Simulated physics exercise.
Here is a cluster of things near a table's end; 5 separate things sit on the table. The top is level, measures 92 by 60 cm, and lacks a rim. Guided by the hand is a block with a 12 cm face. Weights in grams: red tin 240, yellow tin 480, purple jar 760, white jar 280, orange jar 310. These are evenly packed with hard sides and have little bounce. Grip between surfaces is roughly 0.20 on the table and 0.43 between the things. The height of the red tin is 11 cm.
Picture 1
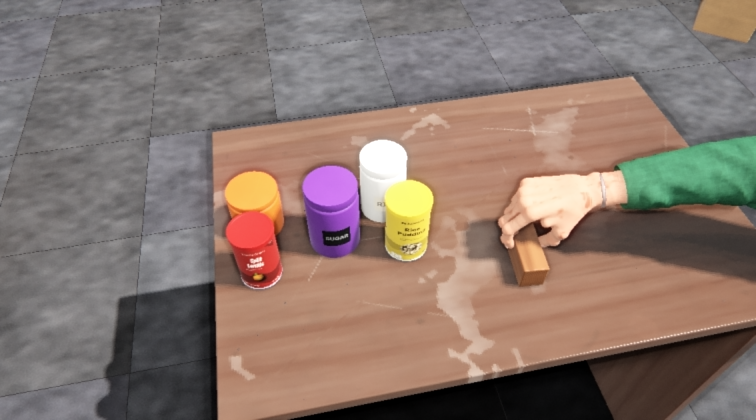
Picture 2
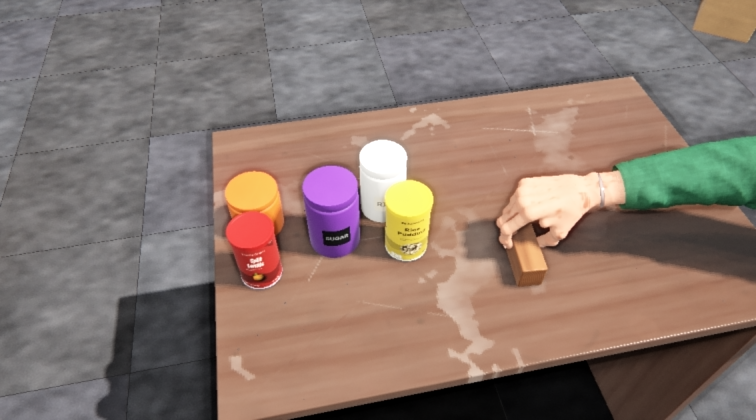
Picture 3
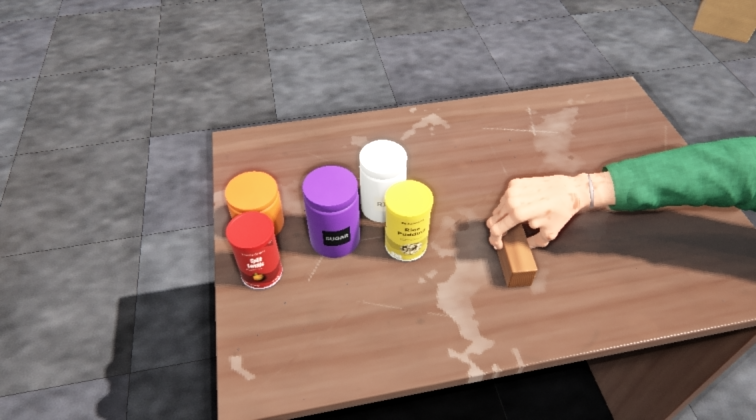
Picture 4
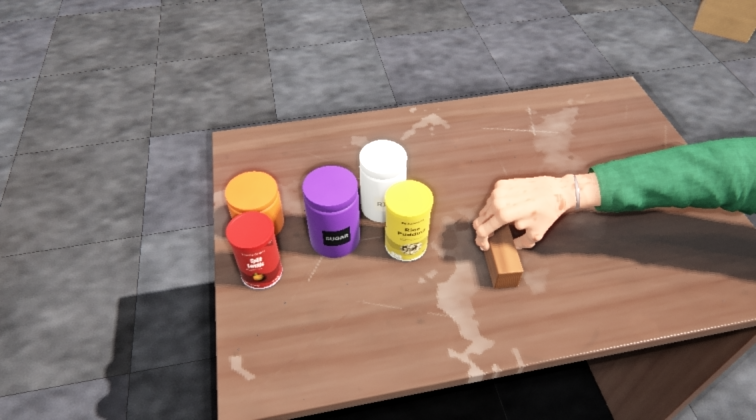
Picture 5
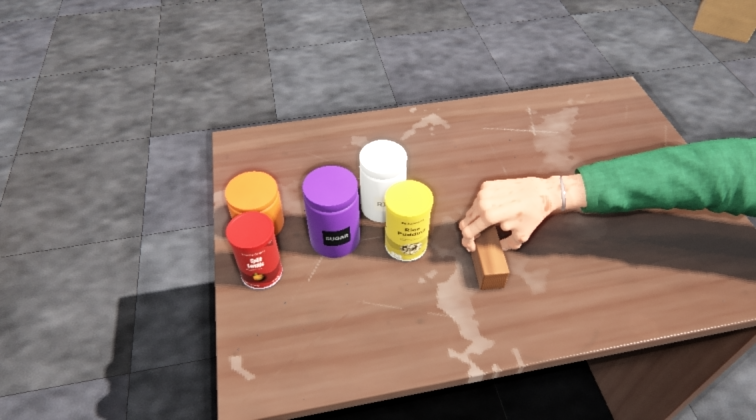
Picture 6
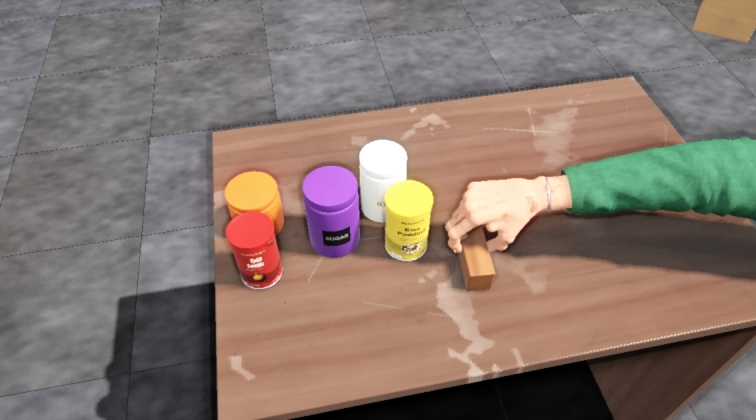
A hand in a green sleeve slides a small wooden block leftward across a worn brown table, after barely moving at first, toward a cluster of red, orange, purple, white and yellow containers that stay still.
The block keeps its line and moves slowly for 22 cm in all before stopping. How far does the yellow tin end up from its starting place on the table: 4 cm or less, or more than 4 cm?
After the push it is somewhere new.
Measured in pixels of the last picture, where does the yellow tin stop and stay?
At pixel (352, 228) or so, give or take.
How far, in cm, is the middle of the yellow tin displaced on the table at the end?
Start to finish, roughly 9 cm.
Then, 0.40 s after the last picture, 17 cm of push; yellow tin slid 4 cm near (381, 225).
Then, 0.50 s after the last picture, 19 cm of push; yellow tin slid 6 cm near (368, 226); purple jar slid 2 cm.
At rest, not toppled but over 4 cm from the start, yellow tin and purple jar; the other 3 in place, give or take 4 cm. Seen from the same camera at the end, yellow tin near (352, 228).
